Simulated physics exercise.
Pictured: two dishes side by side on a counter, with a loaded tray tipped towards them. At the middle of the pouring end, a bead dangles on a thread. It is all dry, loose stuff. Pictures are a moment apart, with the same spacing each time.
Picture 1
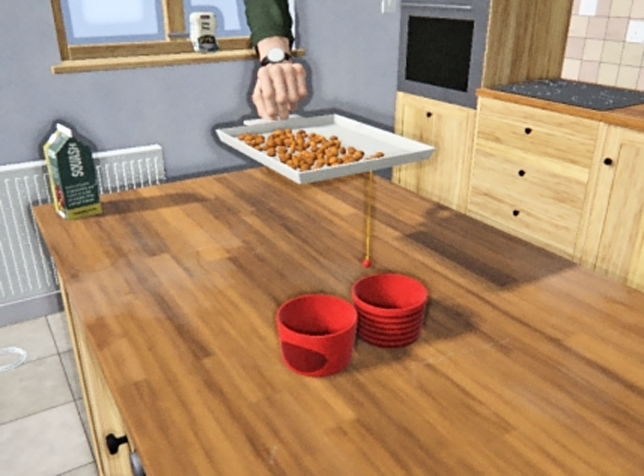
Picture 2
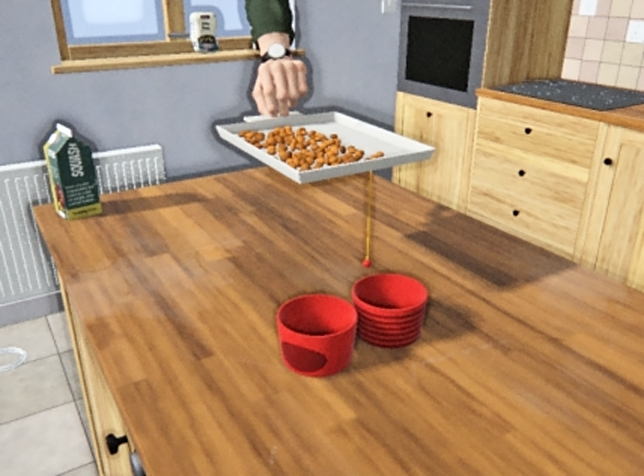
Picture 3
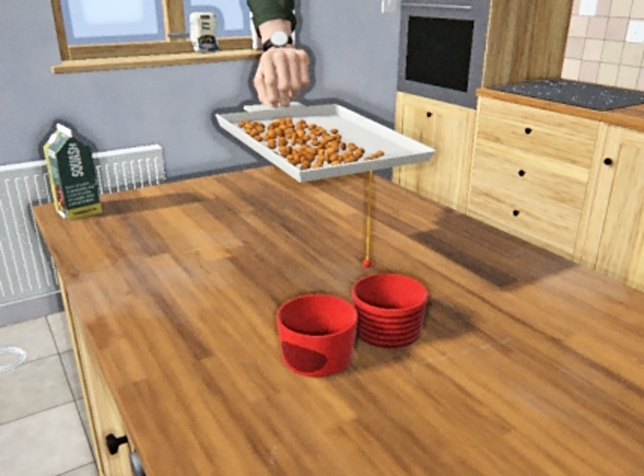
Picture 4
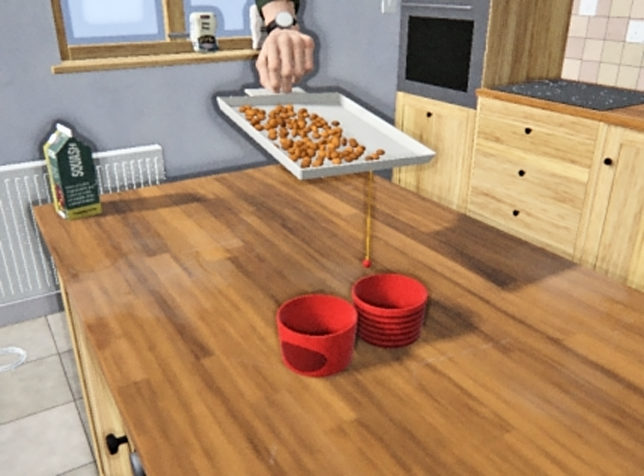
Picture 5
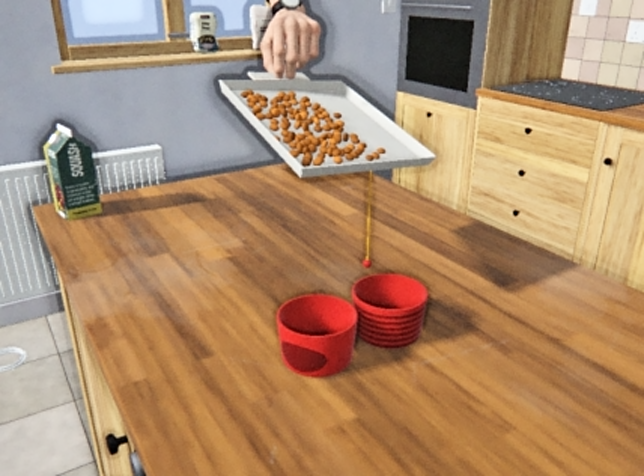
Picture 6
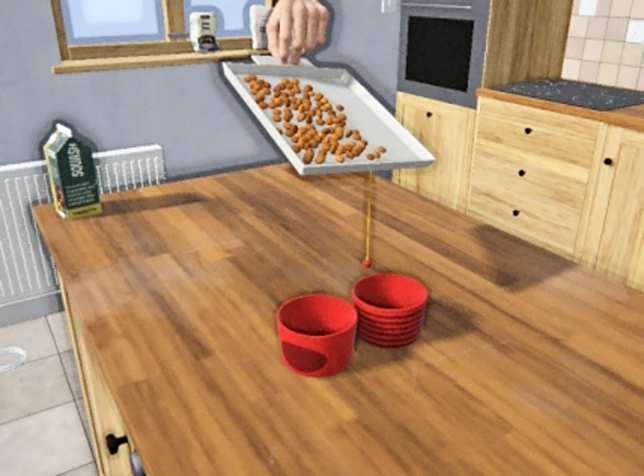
A hand wearing a watch slowly raises the back of a pale, shallow tray of small orange-brown pieces, tilting it gradually more steeply while its front edge stays nearly in place and the pieces stay on it. Two red dishes sit side by side below on a wooden counter, a reddish bead hanging above them and a green-and-white carton at left. The still camera looks down across a kitchen with grey walls, a radiator and wooden cabinets.
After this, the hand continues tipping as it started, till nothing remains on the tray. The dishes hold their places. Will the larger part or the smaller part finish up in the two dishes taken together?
The smaller part does.
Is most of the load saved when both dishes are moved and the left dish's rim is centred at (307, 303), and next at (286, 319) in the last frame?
One: Less than half. Two: Below a half.
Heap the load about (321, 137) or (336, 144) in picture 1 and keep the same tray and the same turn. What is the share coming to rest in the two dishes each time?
Around 20 percent the first time, around 30 percent the second.
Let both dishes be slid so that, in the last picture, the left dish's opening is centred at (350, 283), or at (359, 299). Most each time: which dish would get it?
The first try favours the rightmost one, and the second try favours the rightmost one.
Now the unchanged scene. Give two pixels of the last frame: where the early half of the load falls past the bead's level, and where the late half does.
Around (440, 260) at first; around (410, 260) after that.
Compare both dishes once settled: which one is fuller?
The one to the right.
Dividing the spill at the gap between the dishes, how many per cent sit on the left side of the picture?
I make it about 0 percent or so.
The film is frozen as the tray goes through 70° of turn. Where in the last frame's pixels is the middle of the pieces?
Near (393, 165).
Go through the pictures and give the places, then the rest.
Corners of the pouring end near (300, 171) and (430, 148), level; middle of the load near (303, 150), bits of cat kibble; left dish near (338, 351); right dish near (412, 324); bead on its thread near (367, 264), in the first frame.
Corners of the pouring end near (300, 171) and (430, 148), level; middle of the load near (303, 148), in the second frame.
Corners of the pouring end near (301, 169) and (431, 150), tipped barely, lowest at the right corner; middle of the load near (303, 143), in the third frame.
Corners of the pouring end near (302, 167) and (431, 152), tipped a little, lowest at the right corner; middle of the load near (304, 135), in the fourth frame.
Corners of the pouring end near (304, 166) and (431, 155), tipped clearly, lowest at the right corner; middle of the load near (306, 127), in the fifth frame.
Corners of the pouring end near (305, 164) and (431, 157), tipped clearly, lowest at the right corner; middle of the load near (309, 120); left dish near (338, 351); right dish near (412, 324), in the sixth frame.
Shortly afterwards, tray tipped steeply; the bulk on the tray; near a quarter in the air.
Next, tray tipped past a quarter turn; only a few on the tray; near a third in the right dish; near half outside both; a little in the air.
Some moments later, tray tipped past a quarter turn; near a third in the right dish; near two thirds outside both.
In the end, tray tipped past a quarter turn; none at all in the left dish; near a third in the right dish; near two thirds outside both.
